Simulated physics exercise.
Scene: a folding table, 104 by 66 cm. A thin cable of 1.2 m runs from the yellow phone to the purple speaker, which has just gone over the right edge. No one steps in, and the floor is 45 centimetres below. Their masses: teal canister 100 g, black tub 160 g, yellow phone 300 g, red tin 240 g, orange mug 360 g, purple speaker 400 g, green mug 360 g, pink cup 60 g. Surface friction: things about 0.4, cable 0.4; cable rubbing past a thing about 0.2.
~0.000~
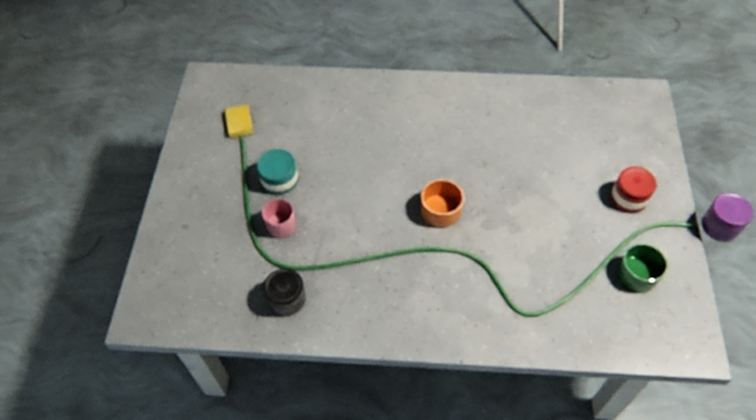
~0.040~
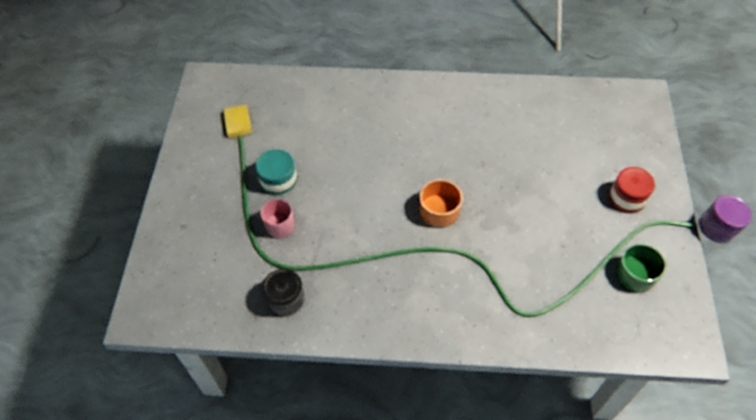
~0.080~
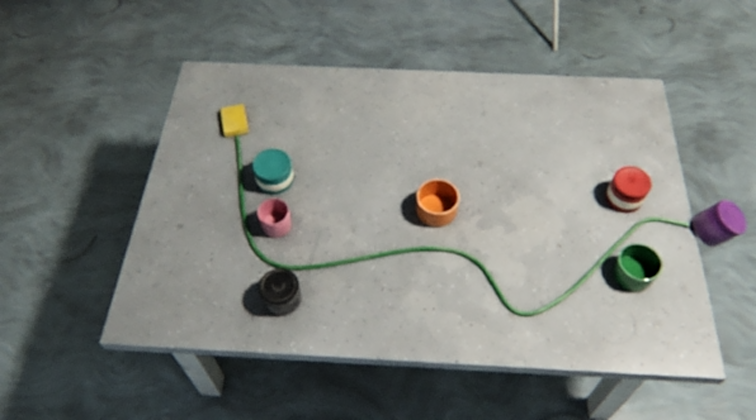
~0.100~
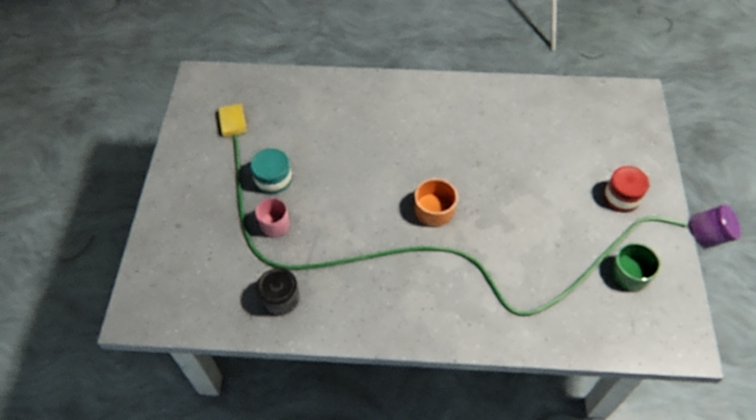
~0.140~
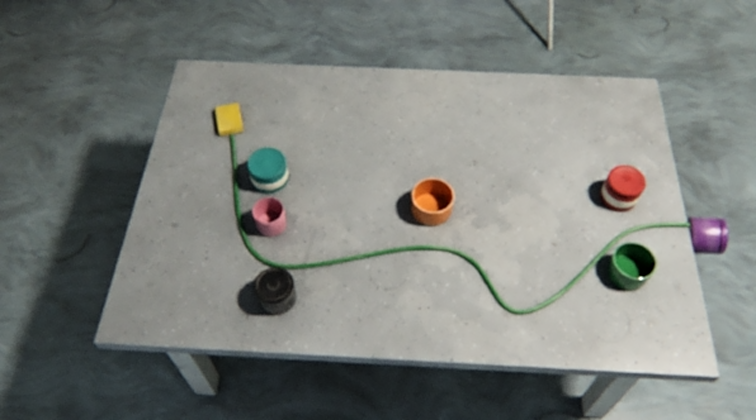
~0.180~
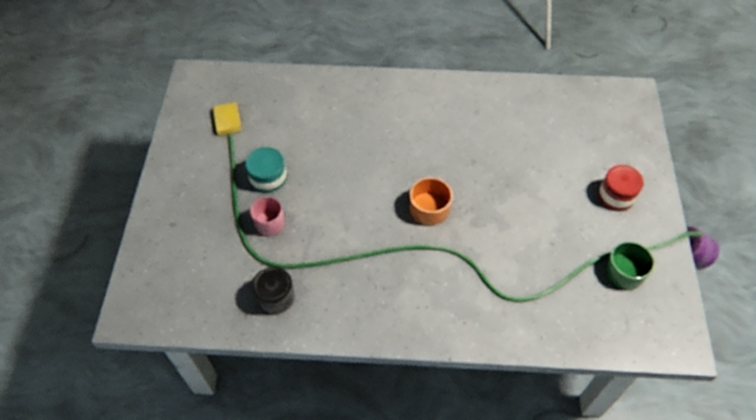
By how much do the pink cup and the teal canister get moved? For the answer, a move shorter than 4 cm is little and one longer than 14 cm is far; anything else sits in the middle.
As I see it, the pink cup goes a long distance, the teal canister goes a long distance.
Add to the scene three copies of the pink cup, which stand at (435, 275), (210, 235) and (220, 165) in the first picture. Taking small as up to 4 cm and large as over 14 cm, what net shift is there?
The first would move just a bit, the second just a bit, the third just a bit.
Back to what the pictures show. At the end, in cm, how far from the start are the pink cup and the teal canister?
Pink cup: Over the edge; teal canister: 25 cm.
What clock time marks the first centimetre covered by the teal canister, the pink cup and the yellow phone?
Clock readings - teal canister 0.34 s, pink cup 0.28 s, yellow phone 0.34 s.
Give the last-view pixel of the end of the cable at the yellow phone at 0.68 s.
Somewhere about (266, 155) in the final view.
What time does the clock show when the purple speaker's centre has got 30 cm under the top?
The clock reads 0.32 s at that moment.
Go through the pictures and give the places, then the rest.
In the first frame, shows, pink cup (278, 211); teal canister (276, 163); cable runs through (639, 232) (550, 309) (435, 249) (246, 187).
In the second frame, shows, purple speaker (732, 210); cable runs through (637, 231) (434, 249) (244, 188).
In the third frame, shows, purple speaker (719, 224); cable runs through (632, 230) (431, 249) (241, 187).
In the fourth frame, shows, purple speaker (715, 227); cable runs through (630, 229) (429, 248) (239, 187).
In the fifth frame, shows, purple speaker (706, 236); cable runs through (630, 231) (426, 247) (236, 186).
In the sixth frame, shows, pink cup (266, 210); teal canister (264, 161); cable runs through (659, 246) (547, 292) (424, 247) (234, 185).
After 0.4 s, the cable's tail end at (253, 149); pink cup on its side, 27 cm off its start, teal canister 13 cm off its start, yellow phone 6 cm off its start.
After 0.7 s, the cable's tail end at (266, 155); pink cup on its side, 51 cm off its start, teal canister 27 cm off its start, yellow phone 9 cm off its start.
After 0.9 s, the cable's tail end at (266, 155); pink cup over the edge, teal canister 27 cm off its start at (370, 90), yellow phone 9 cm off its start at (249, 145).
After 1.2 s, the cable's tail end at (266, 155); pink cup over the edge, teal canister 27 cm off its start, yellow phone 9 cm off its start.
After 2.4 s, the cable's tail end at (266, 155); pink cup over the edge, teal canister 27 cm off its start at (370, 90), yellow phone 9 cm off its start at (249, 145), purple speaker over the edge.
